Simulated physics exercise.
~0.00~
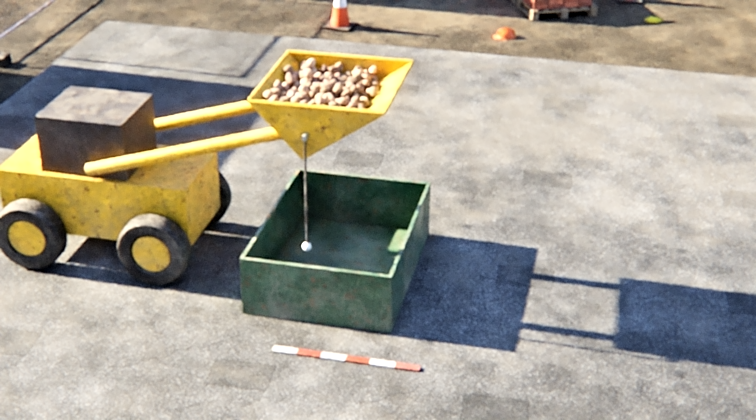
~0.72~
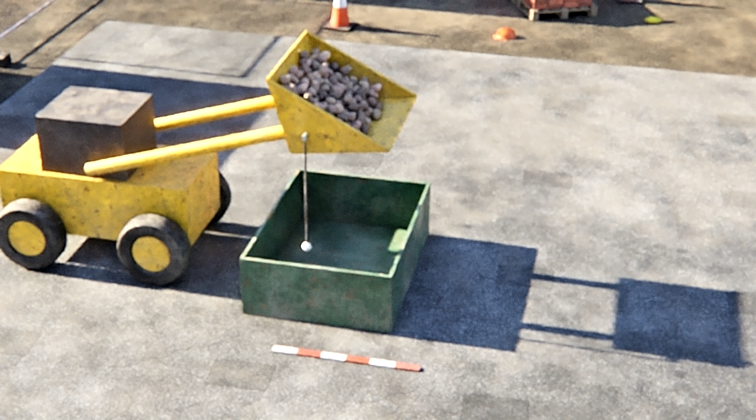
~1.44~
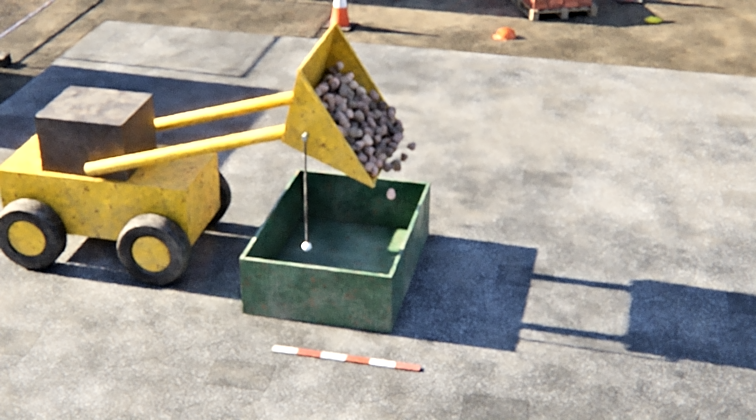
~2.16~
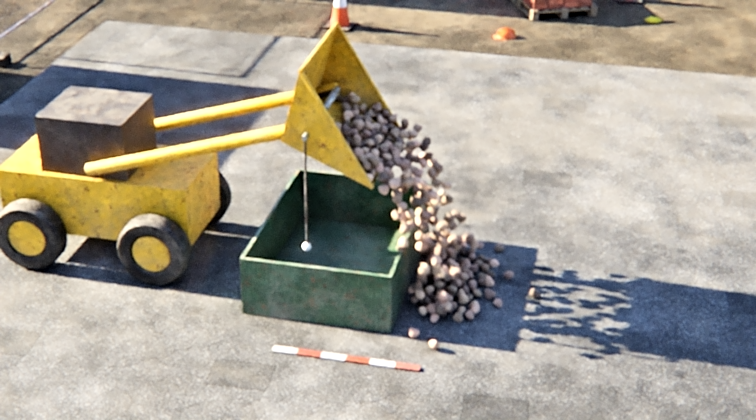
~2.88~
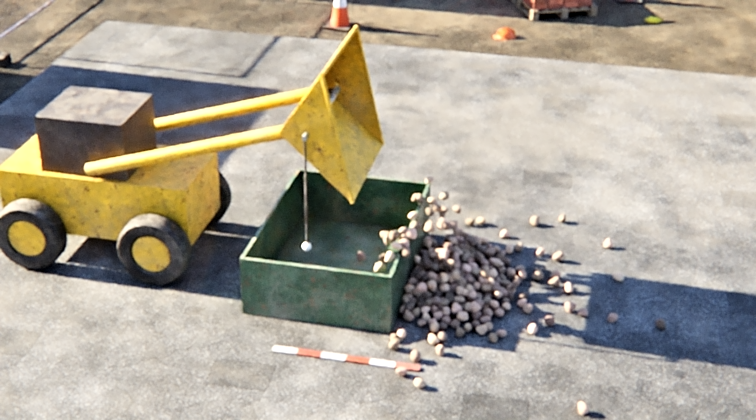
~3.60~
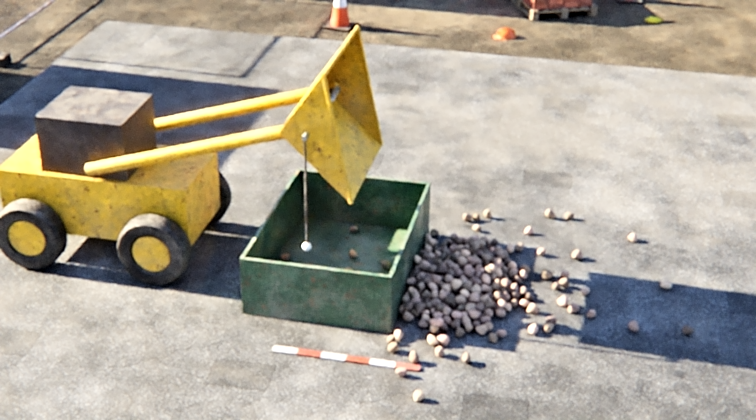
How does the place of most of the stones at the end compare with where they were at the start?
At the start the stones were piled in the raised yellow bucket above the green bin. At the end most of them lay in a heap on the ground, lower down and just to the right of the bin.
